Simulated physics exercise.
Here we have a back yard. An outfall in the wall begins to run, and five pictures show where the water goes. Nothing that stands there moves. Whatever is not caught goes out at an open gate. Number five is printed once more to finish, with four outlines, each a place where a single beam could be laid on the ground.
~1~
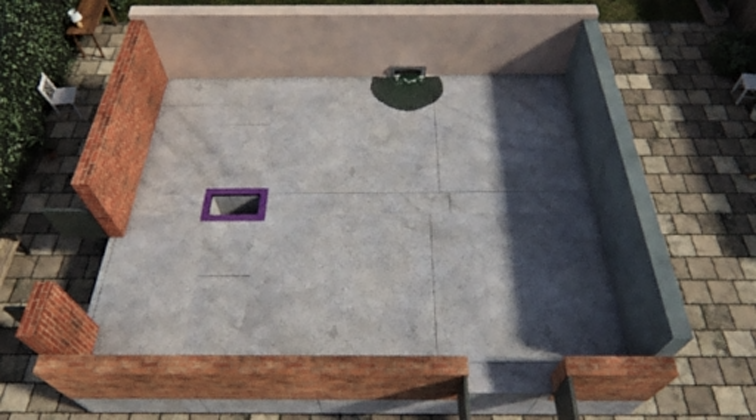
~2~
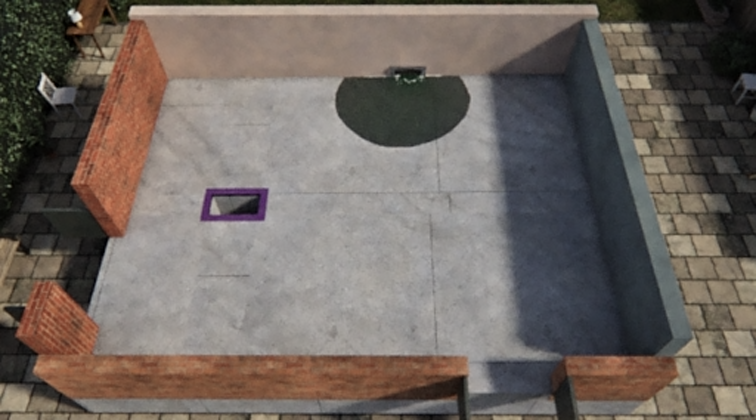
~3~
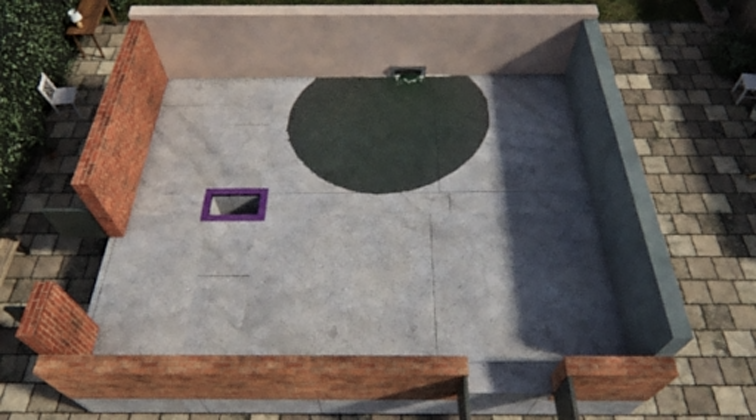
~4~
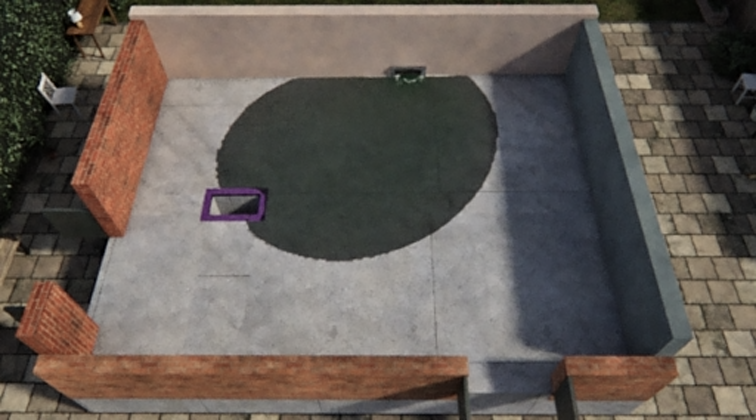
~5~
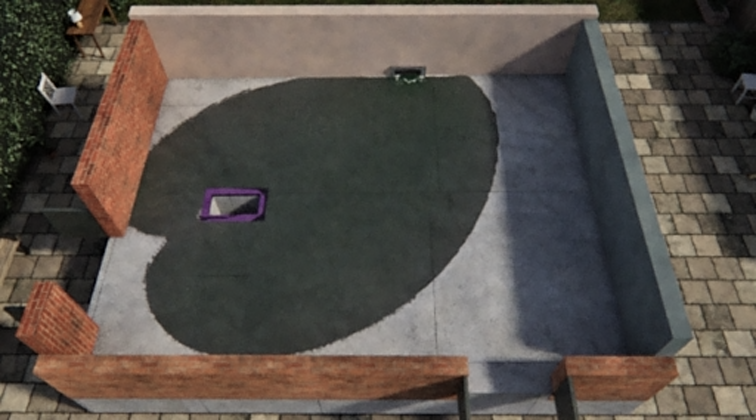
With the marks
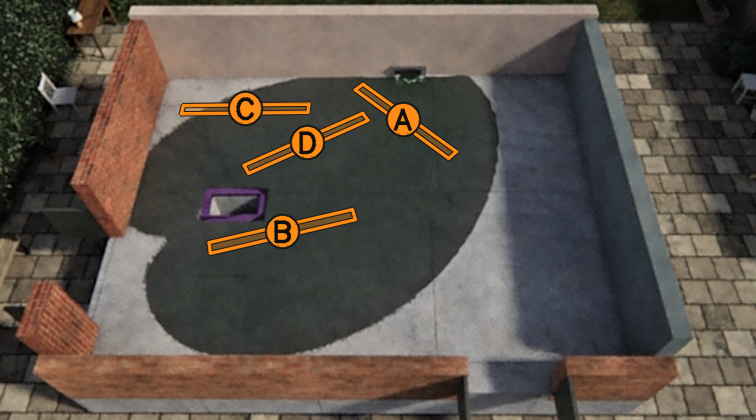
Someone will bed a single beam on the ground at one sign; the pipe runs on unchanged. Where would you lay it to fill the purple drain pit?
Use spot B.
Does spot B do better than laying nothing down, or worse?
It is better.
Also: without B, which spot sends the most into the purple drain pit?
The answer is C.
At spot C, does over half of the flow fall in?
No.
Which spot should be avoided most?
That is spot A.
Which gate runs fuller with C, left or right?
More leaves on the left.
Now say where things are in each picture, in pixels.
In the first picture, outfall at (408, 72); purple drain pit at (235, 205); open gate at (112, 280); open gate at (506, 376); 2 % of the ground under water, visible out to (381, 99); purple drain pit still dry.
In the second picture, 8 % of the ground under water, visible out to (378, 139); purple drain pit still dry.
In the third picture, 17 % of the ground under water, visible out to (313, 167); purple drain pit still dry.
In the fourth picture, 32 % of the ground under water, visible out to (259, 229); purple drain pit taking water.
In the fifth picture, 52 % of the ground under water, visible out to (191, 329); purple drain pit taking water.
In orange, A from (359, 87) to (452, 155); B from (209, 247) to (353, 214); C from (182, 109) to (308, 108); D from (246, 169) to (365, 116).
For spot A, about 4 % of the stream goes into the purple drain pit, about 96 % out by the gates.
For spot B, about 37 % of the stream goes into the purple drain pit, about 63 % out by the gates.
For spot C, about 22 % of the stream goes into the purple drain pit, about 77 % out by the gates.
For spot D, about 16 % of the stream goes into the purple drain pit, about 84 % out by the gates.
